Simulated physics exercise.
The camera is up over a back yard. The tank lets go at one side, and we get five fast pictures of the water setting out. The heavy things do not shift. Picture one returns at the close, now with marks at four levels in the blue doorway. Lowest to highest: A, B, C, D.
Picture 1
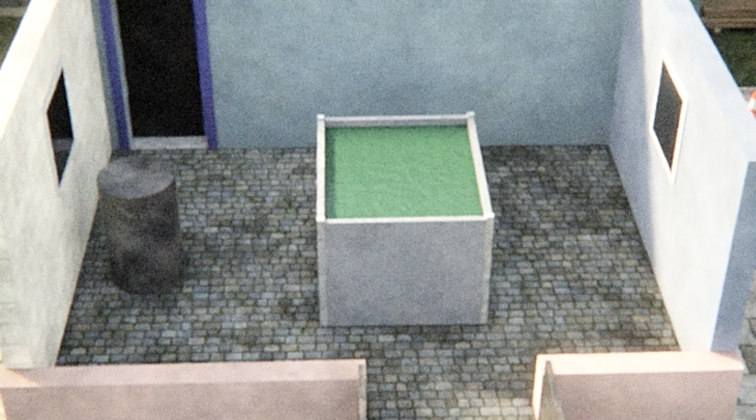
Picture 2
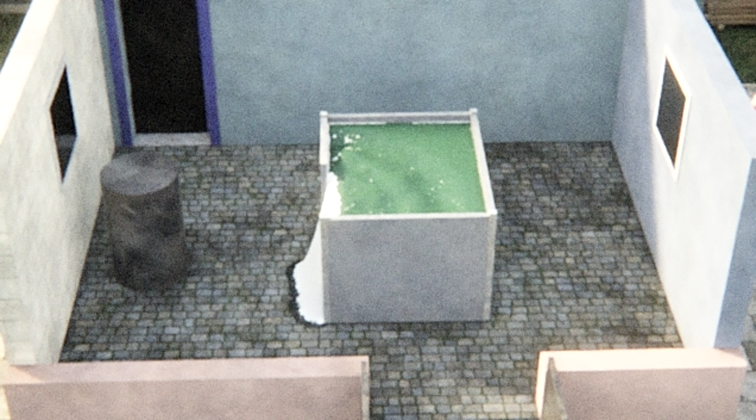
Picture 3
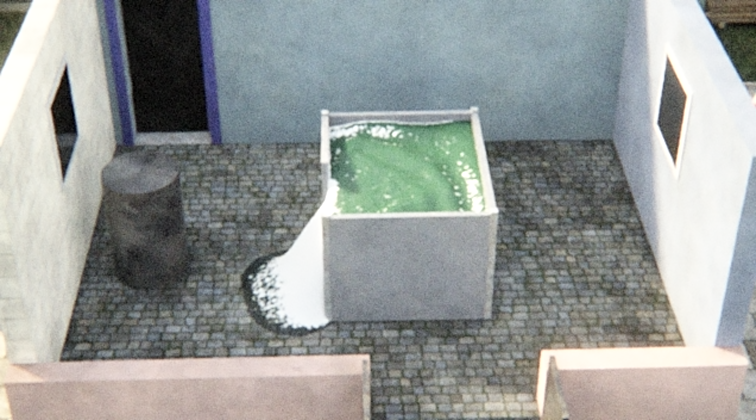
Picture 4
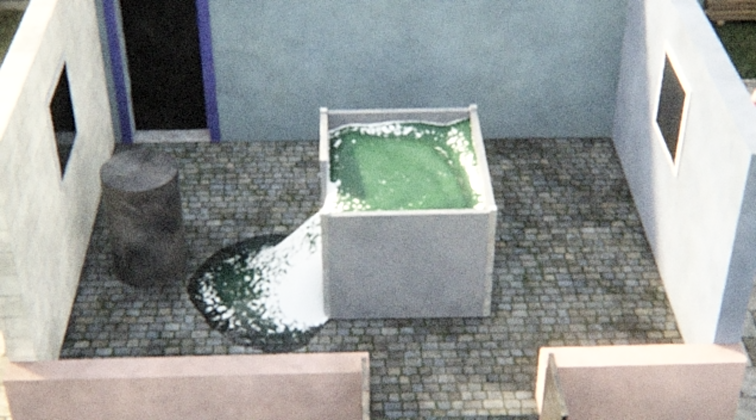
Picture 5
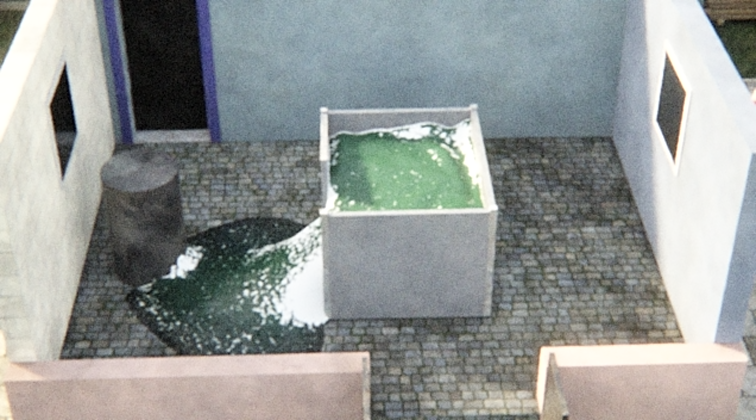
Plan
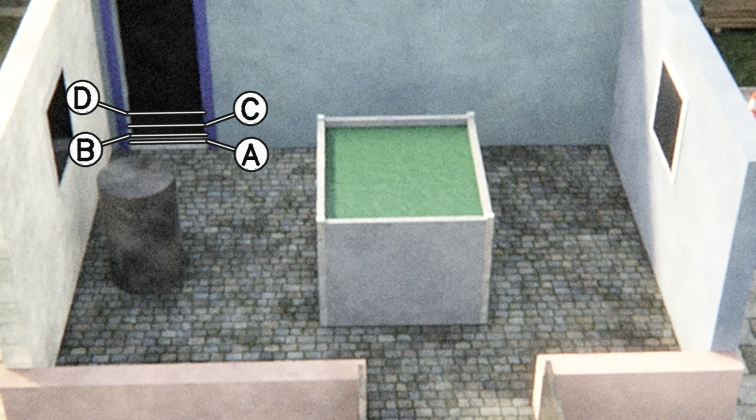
The clip shows a walled yard with a tank of green water, a dark cylinder and a blue-framed doorway; water pours from the tank's left side, foaming, and spreads leftward across the cobbles to the cylinder's base.
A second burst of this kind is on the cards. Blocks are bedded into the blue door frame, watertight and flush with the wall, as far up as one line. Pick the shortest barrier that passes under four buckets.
C.
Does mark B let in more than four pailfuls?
Yes.
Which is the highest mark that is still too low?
The answer is B.
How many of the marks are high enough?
Two of the four.
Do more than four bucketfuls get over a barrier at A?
Yes, that goes wrong.
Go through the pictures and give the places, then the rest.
Water in the tank at rest, its middle at (400, 172); foot of the blue doorway at (169, 149); open gate at (452, 353), in the first picture.
In the second picture, 1 % of the ground under water, visible out to (320, 322).
In the third picture, 4 % of the ground under water, visible out to (250, 276).
In the fourth picture, 8 % of the ground under water, visible out to (198, 297).
In the fifth picture, 14 % of the ground under water, visible out to (136, 302).
In white, A at (168, 141); B at (168, 135); C at (166, 125); D at (165, 112); from the bottom up A, B, C, D.
If A is chosen, dozens of bucketfuls pour in.
If B is chosen, about 10 bucketfuls get in.
If C is chosen, a splash gets over, under a bucket.
If D is chosen, nothing gets over.
